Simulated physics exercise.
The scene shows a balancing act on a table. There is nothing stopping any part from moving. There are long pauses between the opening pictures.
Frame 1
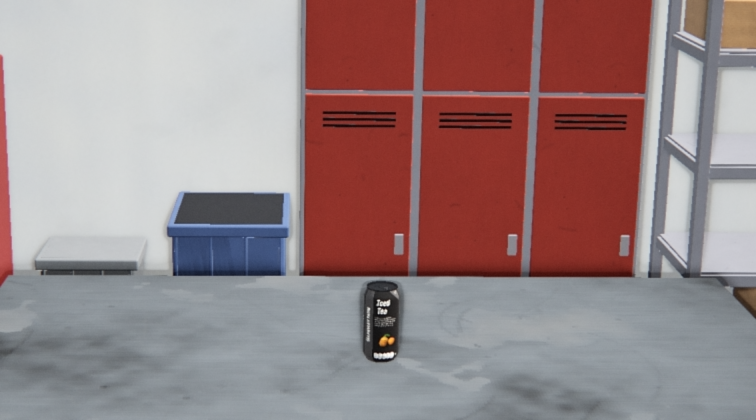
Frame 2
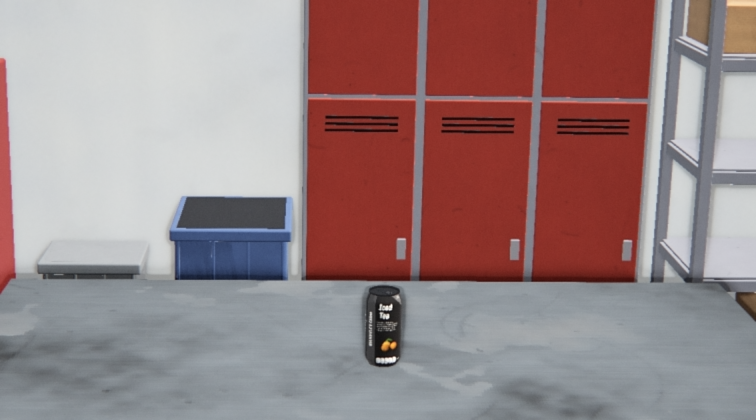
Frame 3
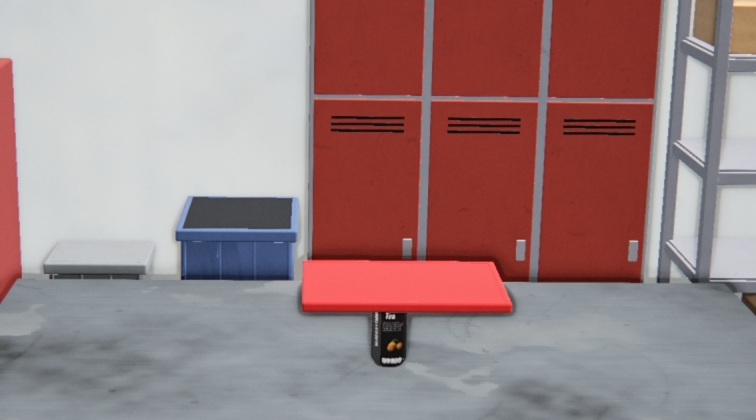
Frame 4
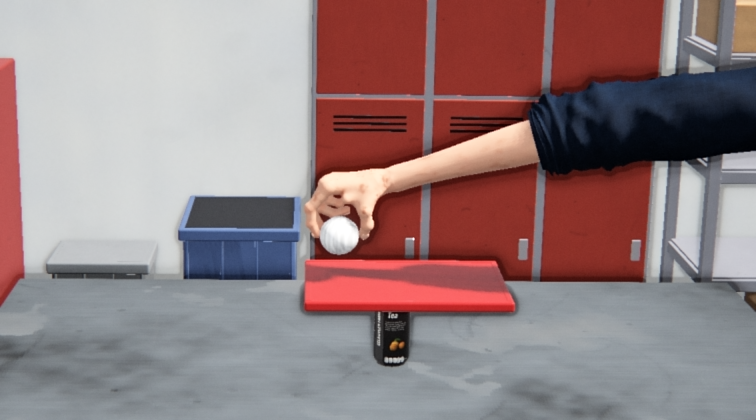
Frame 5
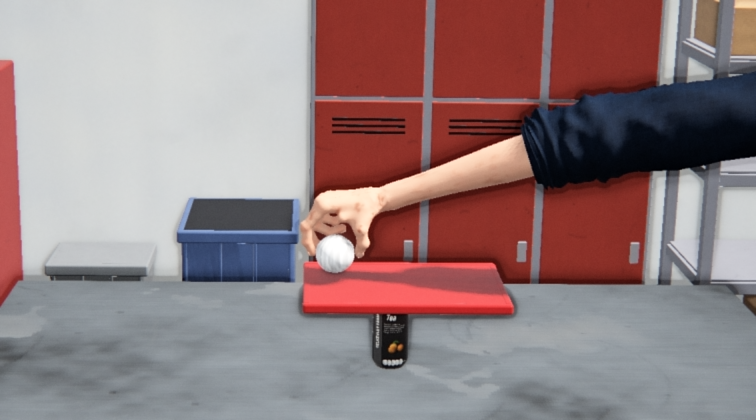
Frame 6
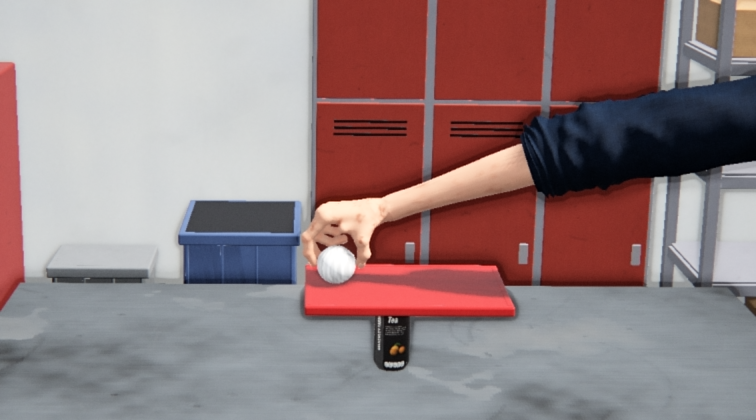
Red lid appearing on top of a dark can on a grey table, then a hand lowering a white onion onto its left end.
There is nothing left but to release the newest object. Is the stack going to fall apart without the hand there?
No - watch - it survives it nicely.
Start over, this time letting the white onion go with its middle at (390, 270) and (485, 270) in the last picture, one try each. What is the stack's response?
It does not fall the first time and falls the second time.
Then, 0.50 s past the last view, nothing moves.
Then, 1.10 s past the last view, white onion resting near (336, 265).
Finally, all 3 still in place. Final places as the last picture's camera would see them, white onion near (335, 265). The stack keeps its balance.
